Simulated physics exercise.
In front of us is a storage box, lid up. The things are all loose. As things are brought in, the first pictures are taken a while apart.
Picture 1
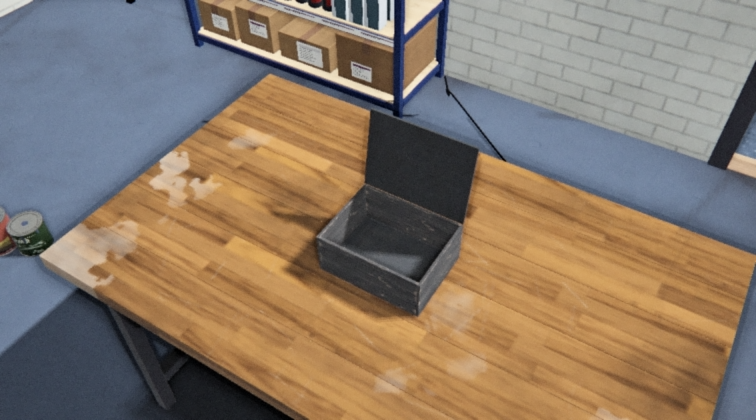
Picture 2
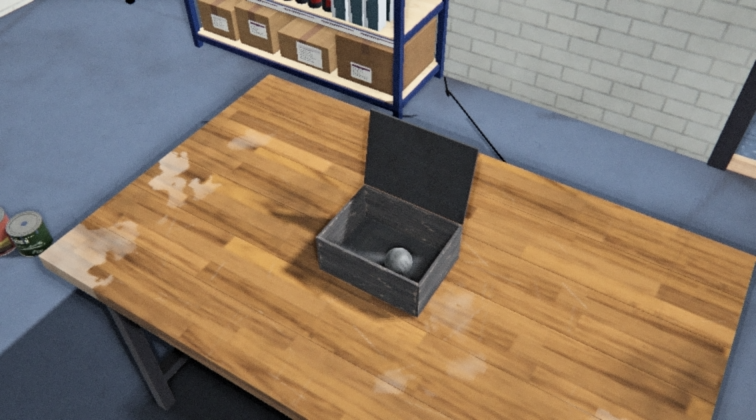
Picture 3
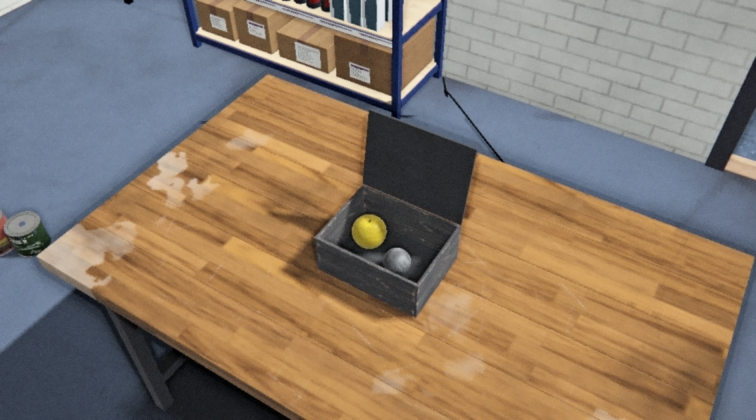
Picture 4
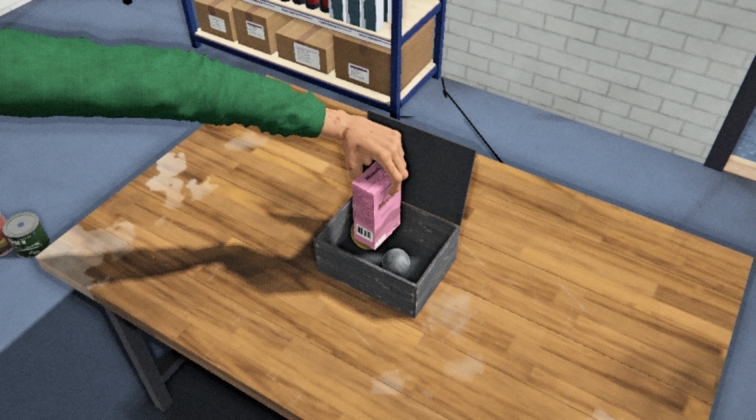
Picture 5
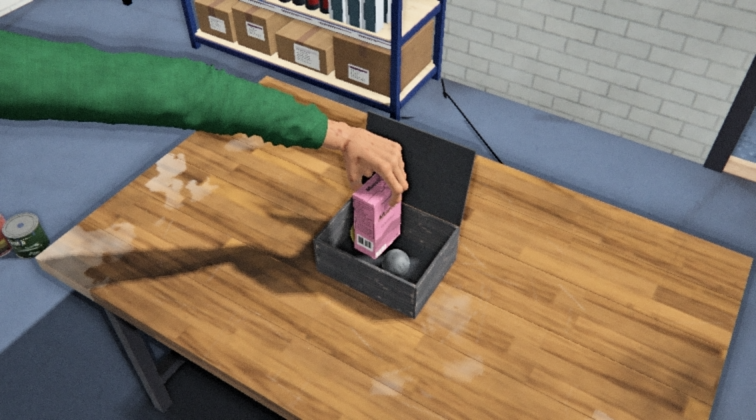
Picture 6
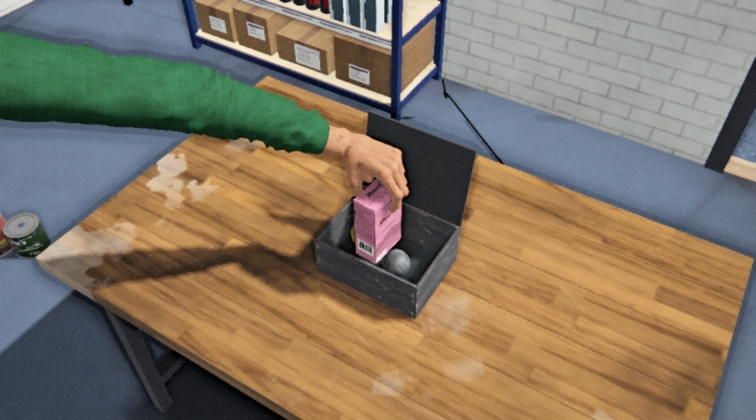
In an open dark box holding two balls, a hand lowers a pink packet.
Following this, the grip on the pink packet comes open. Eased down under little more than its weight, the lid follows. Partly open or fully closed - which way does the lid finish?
Fully closed.
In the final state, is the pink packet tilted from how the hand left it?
The pink packet ends up leaning.
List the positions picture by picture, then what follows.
In the first frame, the last thing is not in view yet.
In the second frame, the last thing is not in view yet; grey ball (398, 262).
In the third frame, the last thing is not in view yet; grey ball (397, 262).
In the fourth frame, on its way; pink packet (377, 204); grey ball (396, 262).
In the fifth frame, on its way; pink packet (378, 215); grey ball (396, 263).
In the sixth frame, in place under the hand; pink packet (378, 220); grey ball (396, 263).
Then, 0.40 s after the last picture, pink packet tipped 72° from how it was near (370, 242); grey ball rolled about its own width.
Then, 1.10 s after the last picture, lid starting down; pink packet on its side near (364, 262); grey ball rolled about its own width; yellow apple rolled a little.
Then, 1.70 s after the last picture, lid 53° above the rim; pink packet on its side near (364, 262); grey ball rolled about its own width; yellow apple rolled a little.
Then, 2.20 s after the last picture, lid 16° above the rim; pink packet on its side near (364, 262); grey ball rolled about its own width; yellow apple rolled a little.
At rest, lid shut; tipped over in the box, pink packet; moved from the start, grey ball; yellow apple in place. Seen from the same camera at the end, pink packet near (364, 262).
